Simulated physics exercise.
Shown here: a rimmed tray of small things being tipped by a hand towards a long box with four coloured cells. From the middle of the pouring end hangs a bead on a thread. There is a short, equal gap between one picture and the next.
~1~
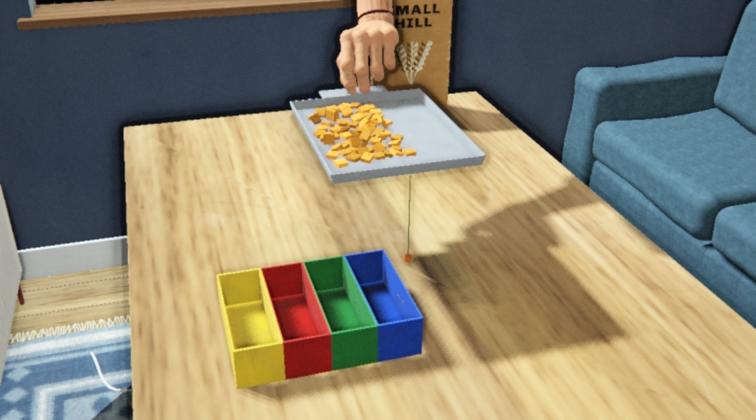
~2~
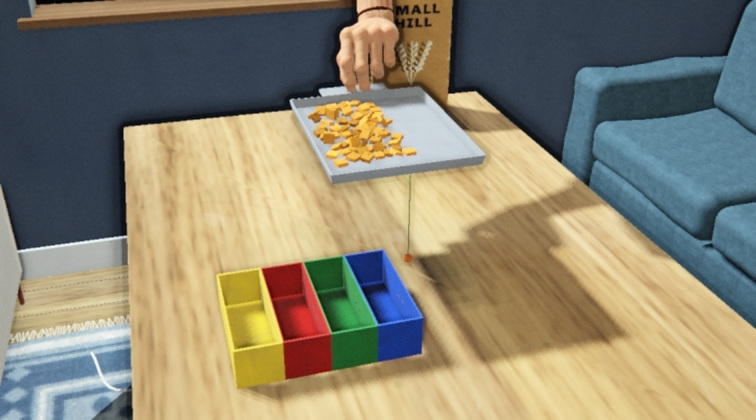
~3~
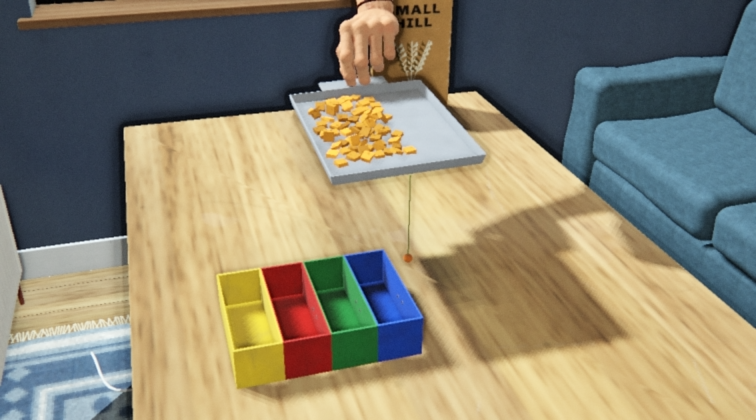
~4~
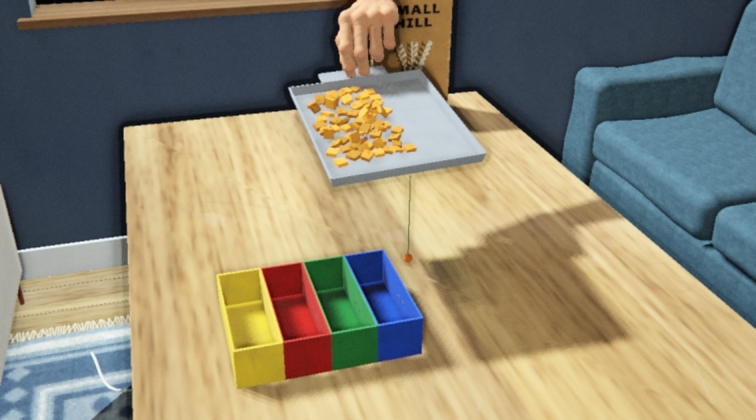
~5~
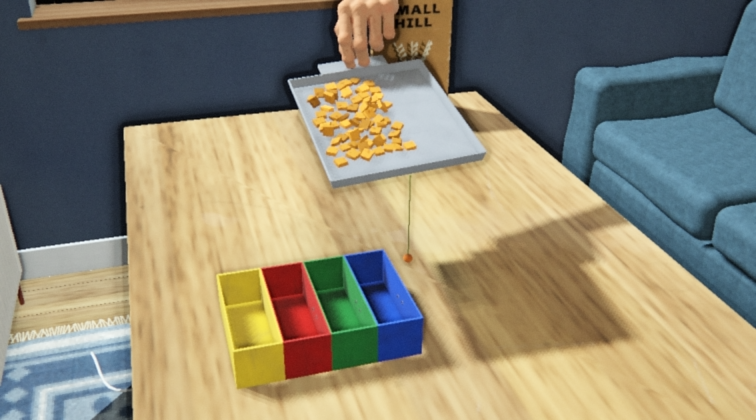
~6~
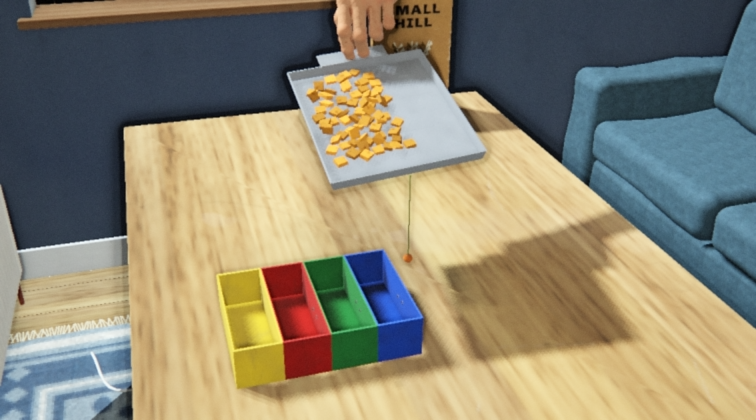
A hand raised the back of a grey tray of small orange crackers, gradually tilting it toward a box with yellow, red, green and blue cells, while the bead hanging beneath stayed nearly still.
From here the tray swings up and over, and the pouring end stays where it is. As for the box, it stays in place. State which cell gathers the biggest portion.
It is the green cell.
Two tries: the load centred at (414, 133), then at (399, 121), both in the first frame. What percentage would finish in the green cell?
You'd get near 30 percent first and near 60 percent next.
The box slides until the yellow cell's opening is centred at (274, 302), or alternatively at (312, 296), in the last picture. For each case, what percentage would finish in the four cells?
Roughly 100 per cent, then roughly 100 per cent.
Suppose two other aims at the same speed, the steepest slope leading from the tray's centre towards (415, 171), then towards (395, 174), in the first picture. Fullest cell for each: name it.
The cell in blue first, the blue cell second.
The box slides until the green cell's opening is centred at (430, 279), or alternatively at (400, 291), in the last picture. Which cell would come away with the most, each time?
First: The yellow cell. Second: The cell in red.
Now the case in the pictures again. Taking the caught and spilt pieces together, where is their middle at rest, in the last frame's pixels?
Near (350, 323).
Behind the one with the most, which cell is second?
Just behind the top cell comes the blue one.
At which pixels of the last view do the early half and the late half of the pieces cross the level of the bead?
The opening part goes through (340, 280); what follows goes through (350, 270).
Soon after the last picture, tray tipped steeply; nearly all on the tray; a small part falling or outside the box.
A little later, tray tipped right over; about two thirds on the tray; about a quarter in the green cell; a small part in the blue cell; a stray few in the red cell; a stray few falling or outside the box.
Later still, tray tipped past a quarter turn; about two thirds in the green cell; about a third in the blue cell; a stray few in the red cell; a stray few falling or outside the box.
At rest, tray tipped past a quarter turn; about two thirds in the green cell; about a third in the blue cell; a stray few in the red cell; none in the yellow cell; a stray few outside the box.
